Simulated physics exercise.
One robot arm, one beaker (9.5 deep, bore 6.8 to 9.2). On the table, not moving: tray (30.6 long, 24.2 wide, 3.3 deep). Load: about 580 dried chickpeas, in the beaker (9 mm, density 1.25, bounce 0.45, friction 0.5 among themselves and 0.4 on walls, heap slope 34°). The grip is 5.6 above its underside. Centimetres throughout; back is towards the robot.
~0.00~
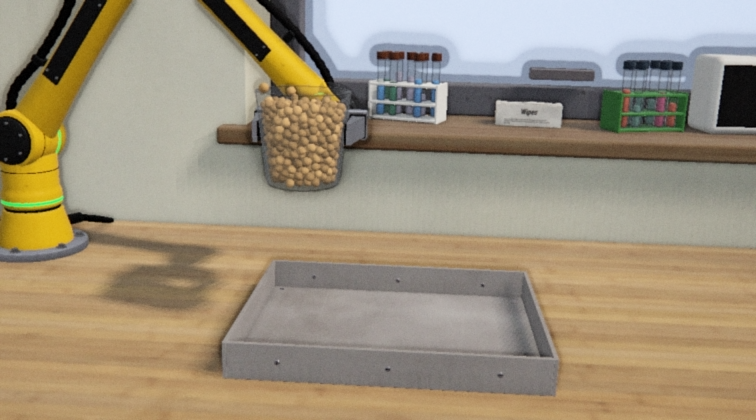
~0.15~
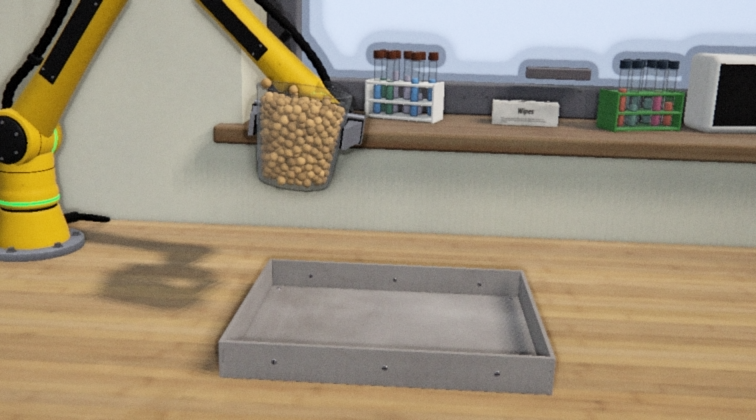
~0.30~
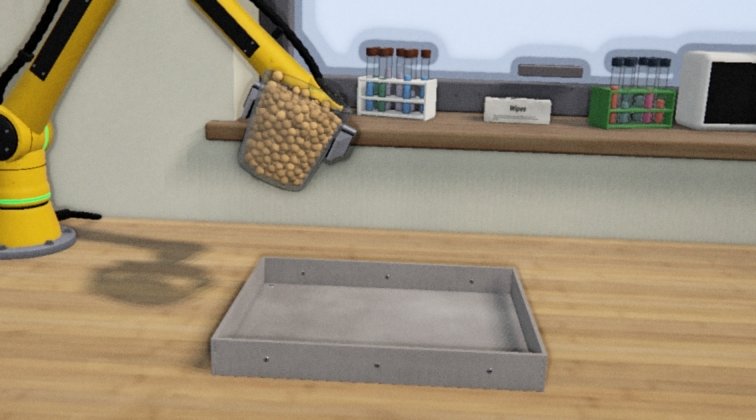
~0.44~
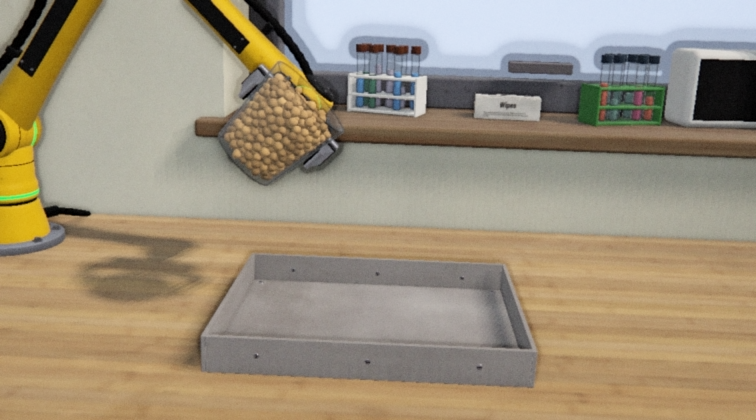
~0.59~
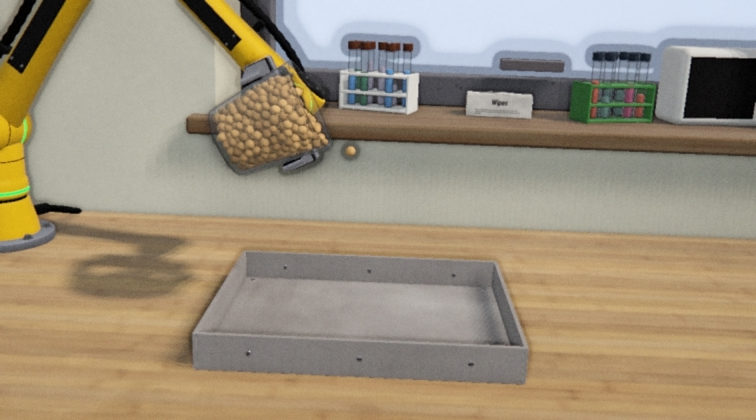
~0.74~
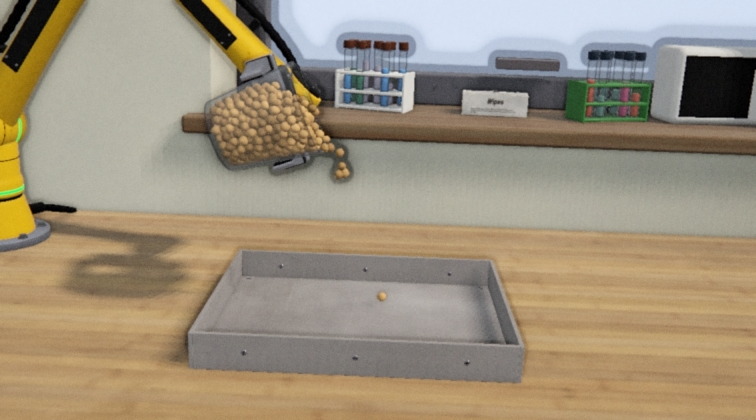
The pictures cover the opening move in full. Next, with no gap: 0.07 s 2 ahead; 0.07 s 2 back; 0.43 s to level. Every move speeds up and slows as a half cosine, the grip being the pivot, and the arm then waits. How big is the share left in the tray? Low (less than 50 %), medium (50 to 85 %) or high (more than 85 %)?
A low share, less than 50 %, ends in the tray.
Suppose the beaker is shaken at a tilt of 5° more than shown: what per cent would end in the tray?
It would be near 45 per cent.
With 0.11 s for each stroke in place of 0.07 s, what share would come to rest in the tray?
Then about 25 per cent.
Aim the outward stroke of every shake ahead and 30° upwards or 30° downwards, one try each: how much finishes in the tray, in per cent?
Some 45 and 25 per cent.
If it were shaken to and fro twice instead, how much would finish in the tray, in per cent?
Then about 45 per cent.
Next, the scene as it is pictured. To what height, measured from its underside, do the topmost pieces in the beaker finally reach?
Roughly 8.5 cm.
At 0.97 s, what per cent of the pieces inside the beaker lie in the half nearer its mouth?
Some 60 per cent.
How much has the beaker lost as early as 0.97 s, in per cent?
About 30 per cent by then.
After 0.97 s, tilted 63° forward, highest piece 23 above the table; 400 in the beaker, 20 in the tray, 165 in flight or on a rim.
After 1.20 s, tilted 11° forward, highest piece 25 above the table; 370 in the beaker, 205 in the tray, 2 on the table or floor, 8 in flight or on a rim.
After 1.51 s, level, highest piece 25 above the table; 370 in the beaker, 212 in the tray, 3 on the table or floor.
After 2.56 s, level, highest piece 25 above the table; 370 in the beaker, 212 in the tray, 3 on the table or floor.
In the end, 370 in the beaker, 212 in the tray, 3 on the table or floor. That is 36 % in the tray.
